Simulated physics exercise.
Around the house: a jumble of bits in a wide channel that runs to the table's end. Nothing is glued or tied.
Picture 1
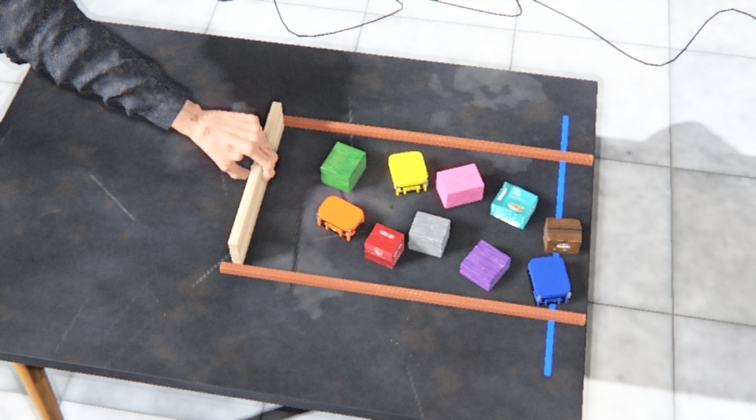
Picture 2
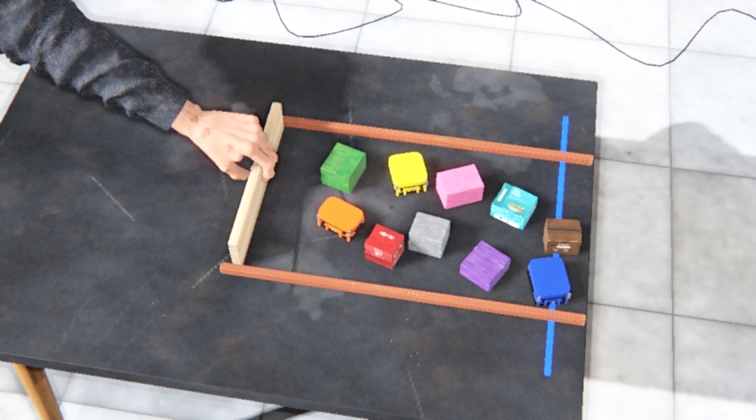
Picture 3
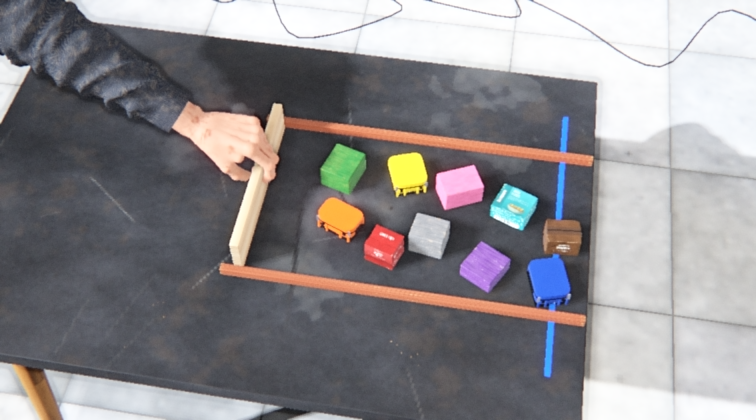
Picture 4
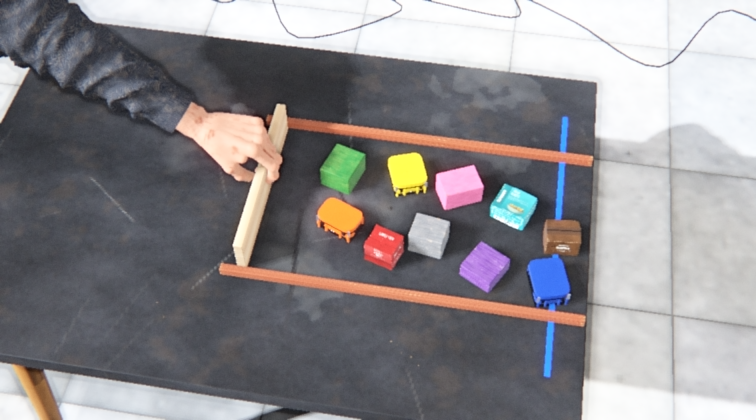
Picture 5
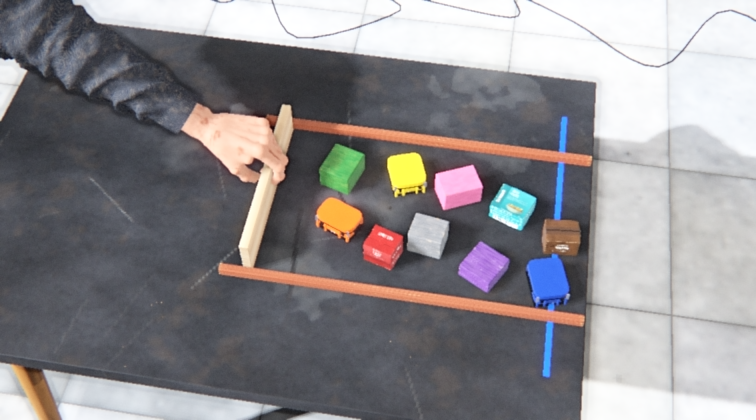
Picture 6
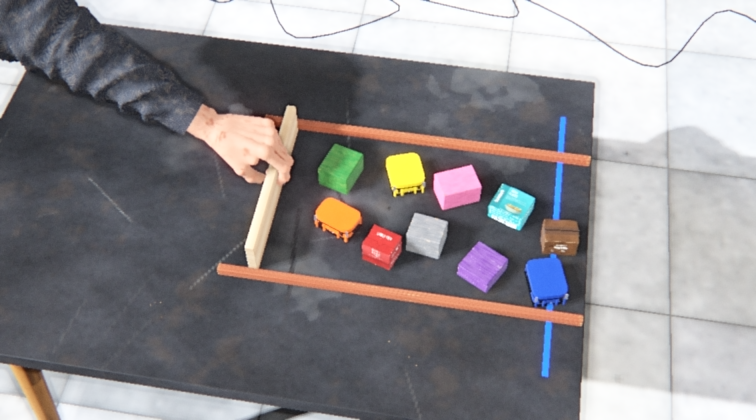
A hand sliding a pale wooden board slightly right between two reddish rails, while the colourful blocks and little cases ahead stay still.
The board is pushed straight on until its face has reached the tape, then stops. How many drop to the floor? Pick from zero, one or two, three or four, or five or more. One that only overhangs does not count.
In the end the number that fall off is five or more.
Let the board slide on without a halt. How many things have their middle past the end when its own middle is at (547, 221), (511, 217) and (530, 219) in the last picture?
Place by place, 6, 4 and 4.
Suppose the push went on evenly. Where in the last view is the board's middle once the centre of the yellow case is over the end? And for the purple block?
Its middle is around (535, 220) and around (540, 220).
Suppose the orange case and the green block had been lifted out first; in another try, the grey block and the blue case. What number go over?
Fallen: 5, and 5 in the other try.
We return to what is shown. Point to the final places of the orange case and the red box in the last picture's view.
About (578, 226), and the other about (573, 275).
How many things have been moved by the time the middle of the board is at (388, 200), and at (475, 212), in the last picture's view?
By then 7, and 10.
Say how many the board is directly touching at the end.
The number is 4.
Early on, none off yet; brown box at rest near (560, 237); blue case at rest near (546, 283); turquoise box at rest near (511, 207).
A while later, one off so far; brown box in the air near (602, 321); blue case travelled a little near (556, 281); turquoise box travelled well along near (588, 232).
Finally, the number that fall off is five or more; lost, yellow case, pink block, purple block, turquoise box, blue case and brown box.
